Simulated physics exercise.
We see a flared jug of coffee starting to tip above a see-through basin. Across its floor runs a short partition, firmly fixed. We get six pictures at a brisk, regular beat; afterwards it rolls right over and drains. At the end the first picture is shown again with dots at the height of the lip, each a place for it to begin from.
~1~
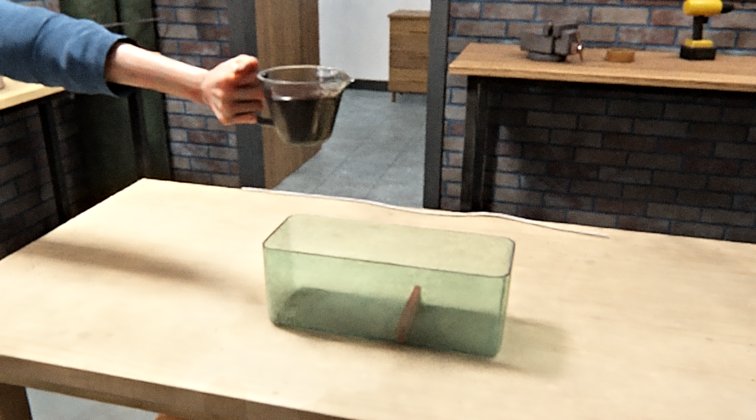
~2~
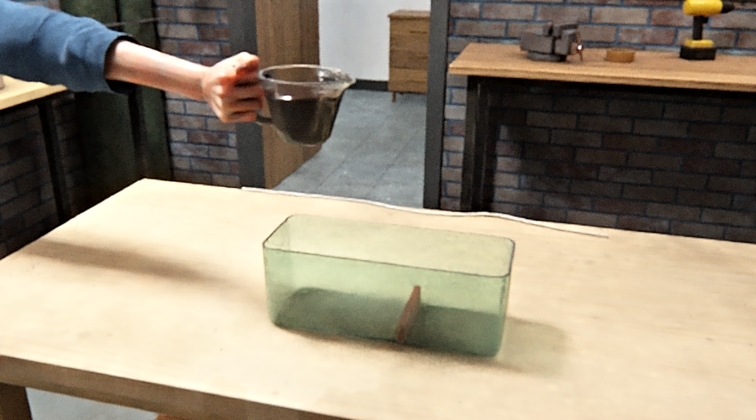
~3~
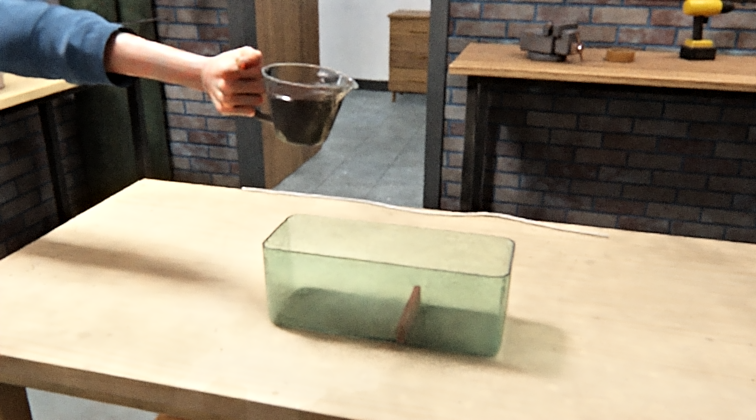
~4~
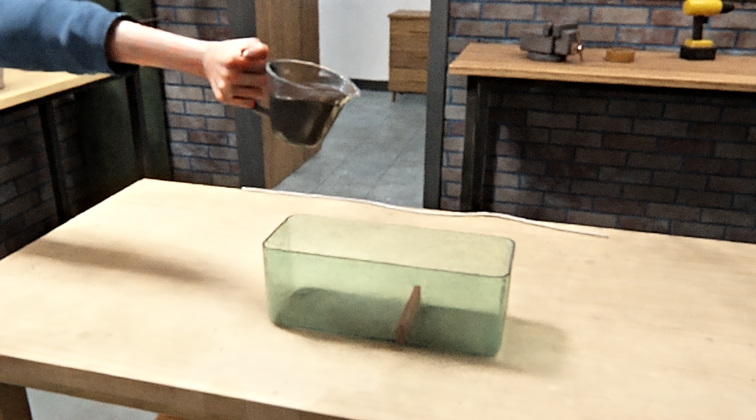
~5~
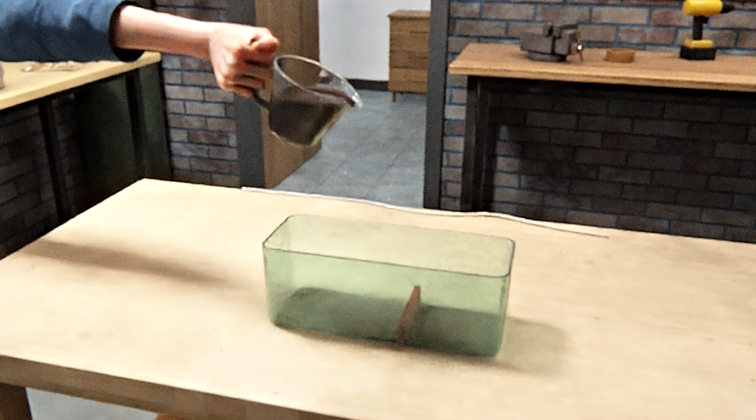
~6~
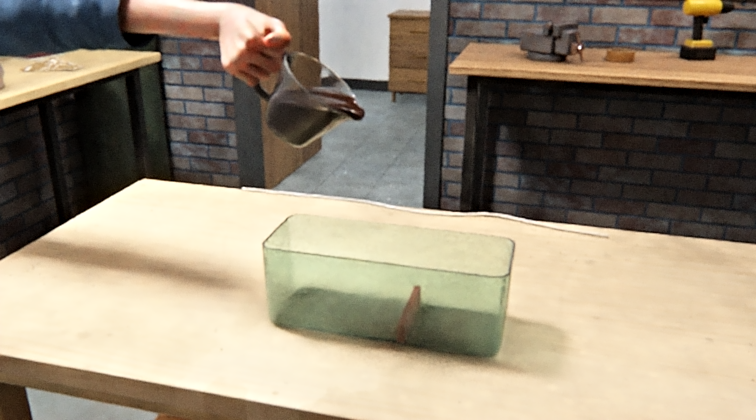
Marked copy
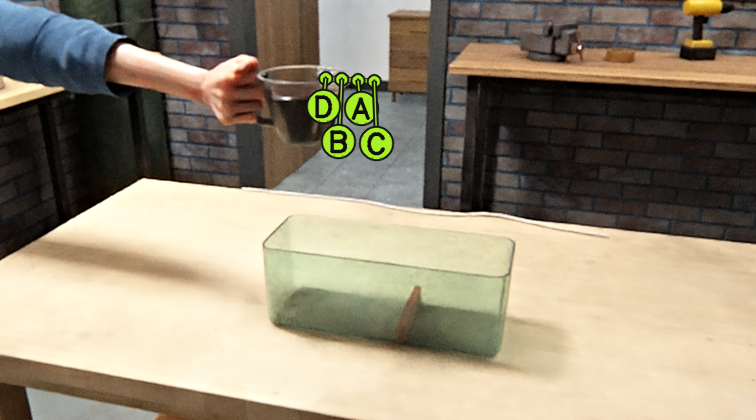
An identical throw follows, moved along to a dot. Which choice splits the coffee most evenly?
Spot C.
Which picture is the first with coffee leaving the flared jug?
In picture 6.
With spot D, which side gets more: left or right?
The left one.
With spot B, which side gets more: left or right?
More ends on the left.
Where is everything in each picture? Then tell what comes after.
Upright, lip at (353, 80); basin from (270, 320) to (500, 355); top of the wall at (410, 304); nothing has left yet.
Upright, lip at (354, 81); nothing has left yet.
Tipped about 7°, lip at (356, 87); nothing has left yet.
Tipped about 15°, lip at (359, 95); nothing has left yet.
Tipped about 26°, lip at (361, 106); nothing has left yet.
Tipped about 39°, lip at (360, 119); coffee is over the lip, down to (360, 119).
On the marked copy, A at (357, 80); B at (341, 79); C at (374, 81); D at (325, 78).
With A, about 75 % ends left of the wall and 20 % right of it; 5 % is lost outside.
With B, about 82 % ends left of the wall and 12 % right of it; 5 % is lost outside.
With C, about 52 % ends left of the wall and 46 % right of it; 3 % is lost outside.
With D, about 77 % ends left of the wall and 20 % right of it; 3 % is lost outside.
